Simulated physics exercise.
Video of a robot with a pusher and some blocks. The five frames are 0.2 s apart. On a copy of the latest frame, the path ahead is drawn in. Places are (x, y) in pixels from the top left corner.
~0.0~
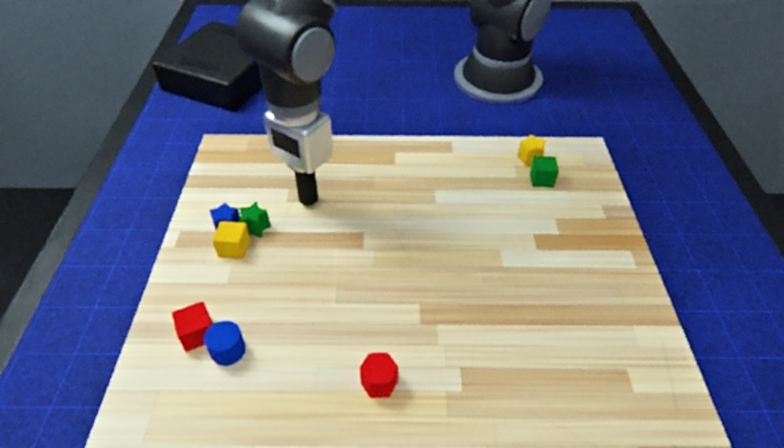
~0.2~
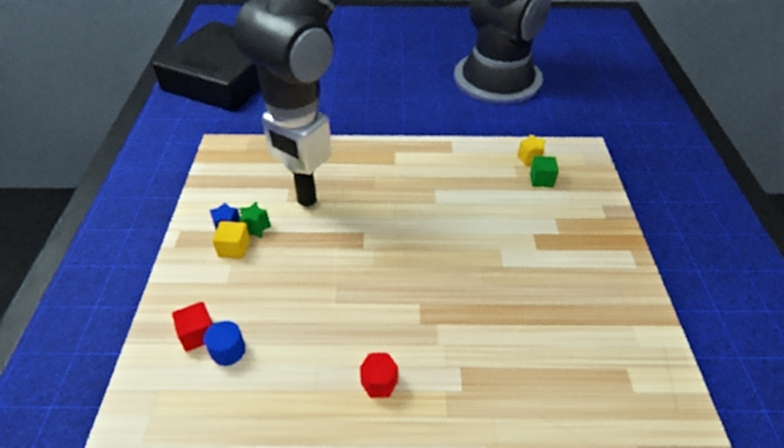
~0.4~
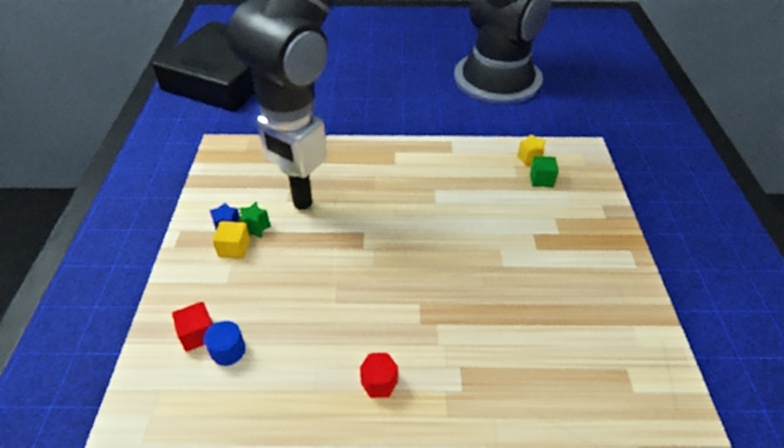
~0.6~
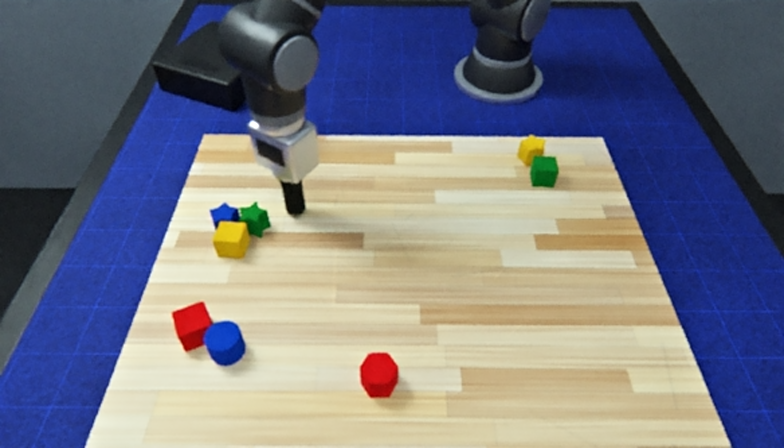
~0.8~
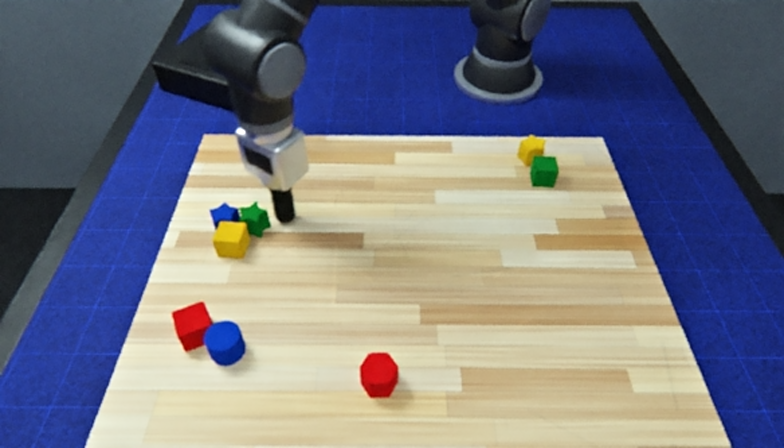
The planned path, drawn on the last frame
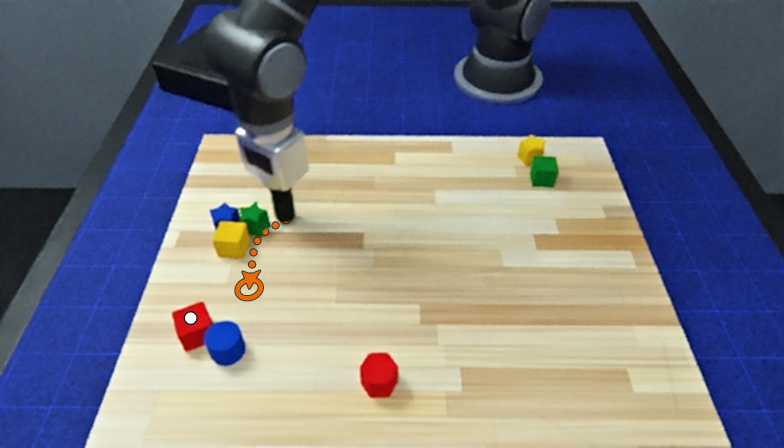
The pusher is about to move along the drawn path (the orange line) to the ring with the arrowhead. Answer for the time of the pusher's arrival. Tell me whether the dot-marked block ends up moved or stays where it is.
It keeps its position.
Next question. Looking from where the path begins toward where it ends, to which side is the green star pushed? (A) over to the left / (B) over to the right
Letter B.
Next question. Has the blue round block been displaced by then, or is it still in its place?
That block will keep its spot.
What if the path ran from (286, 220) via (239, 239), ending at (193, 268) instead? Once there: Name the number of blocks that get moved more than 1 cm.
I'd put the number at three or more.
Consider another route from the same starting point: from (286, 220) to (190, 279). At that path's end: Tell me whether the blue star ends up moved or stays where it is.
The block moves away from its spot.
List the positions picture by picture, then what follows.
Tip of the pusher at (309, 199), middles of tops, red square block at (191, 318), blue round block at (222, 335), blue star at (223, 212), yellow square block at (229, 231), green star at (252, 212), in the first frame.
Pusher at (307, 200), nothing pushed, in the second frame.
Pusher at (303, 203), nothing pushed, in the third frame.
Pusher at (296, 208), nothing pushed, in the fourth frame.
Pusher at (286, 215), red square block at (191, 318), blue round block at (222, 335), blue star at (223, 212), yellow square block at (229, 231), green star at (252, 212), in the fifth frame.
The line goes from (286, 220) through (261, 236) and (252, 261) to (249, 289); the dot is on the red square block.
What follows on the original path. One third of the way, pusher at (259, 232); blue star at (216, 212), turned 25° clockwise; yellow square block at (212, 239), turned 15° anticlockwise; green star at (235, 220), turned 45° clockwise.
Two thirds of the way, pusher at (251, 257); blue star at (215, 212), turned 30° clockwise; yellow square block at (206, 241), turned 25° anticlockwise; green star at (232, 224), turned 70° clockwise.
At the end, pusher at (248, 284); red square block unmoved; blue round block unmoved; blue star at (215, 212), turned 30° clockwise; yellow square block at (206, 241), turned 25° anticlockwise; green star at (232, 224), turned 70° clockwise.
